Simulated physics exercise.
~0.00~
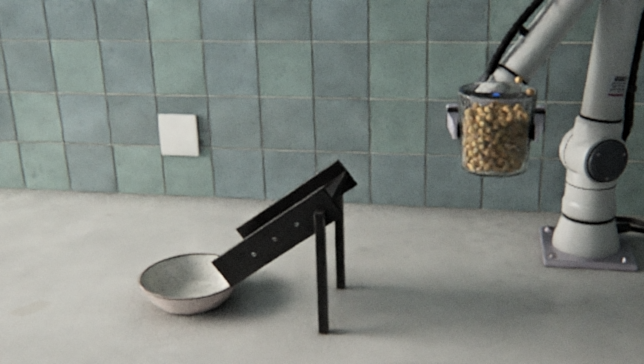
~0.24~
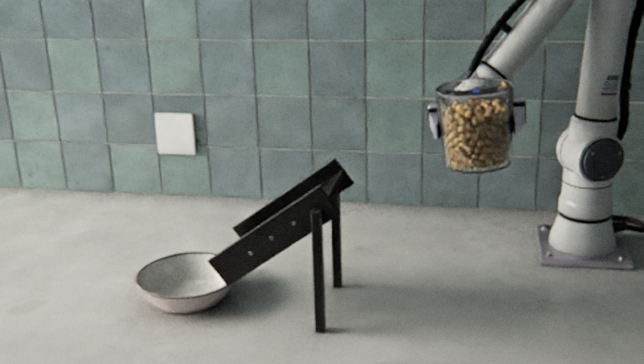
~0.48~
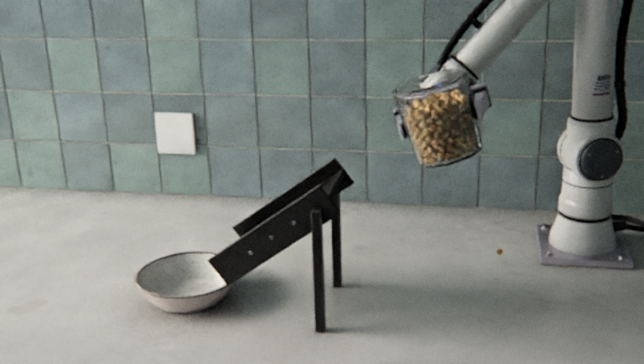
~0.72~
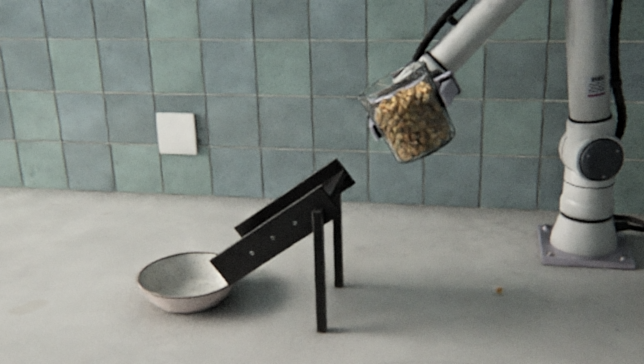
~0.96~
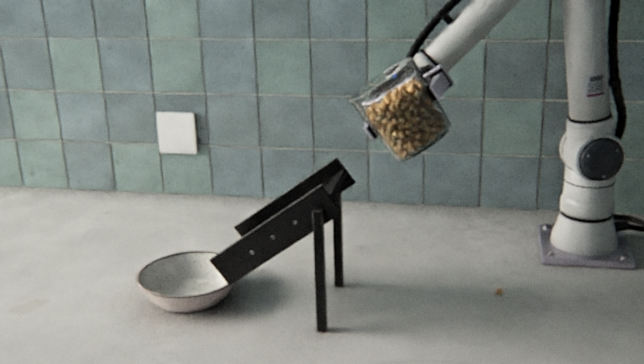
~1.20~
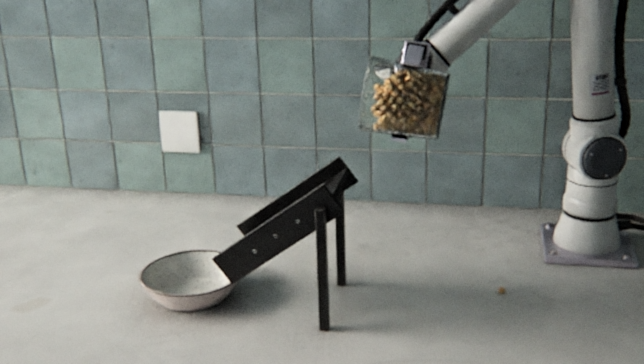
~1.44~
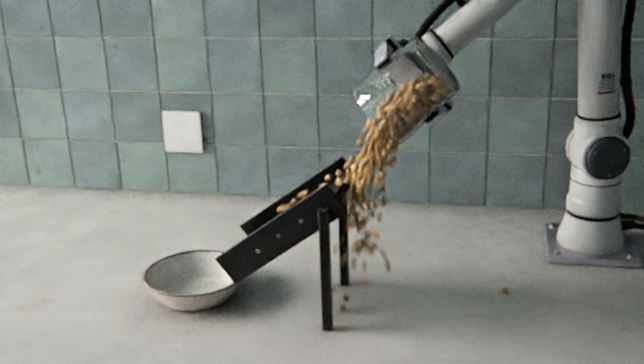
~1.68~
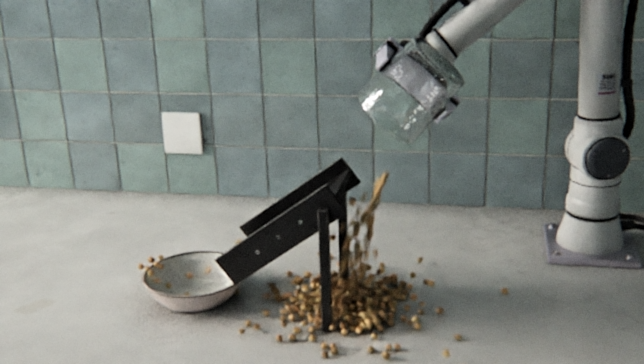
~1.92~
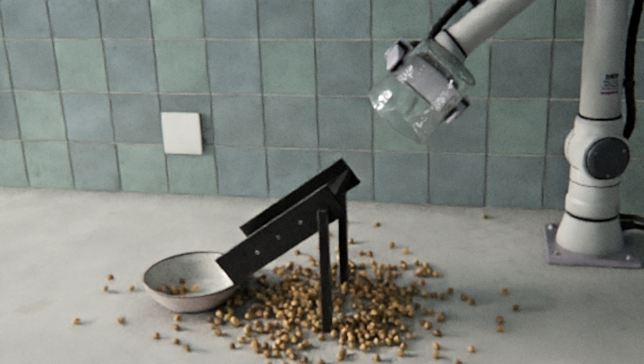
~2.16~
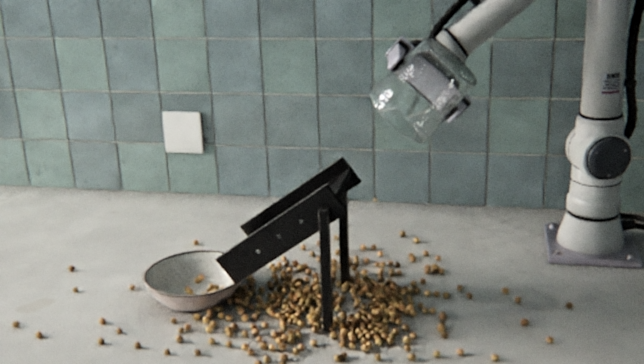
To begin with, a robot arm holds a clear cup full of dried chickpeas to the right of a black sloping chute, which leads down to a shallow bowl on a grey table. The arm carries the cup left, tilting it toward the chute, and one piece drops onto the table. The cup rises slightly and tips further until the chickpeas pour out in a thick stream. Some land on the chute, but most spill past its upper end and pile around its legs. Finally, the chickpeas lie scattered widely across the table, few reach the bowl, and the emptied cup hangs upside down.
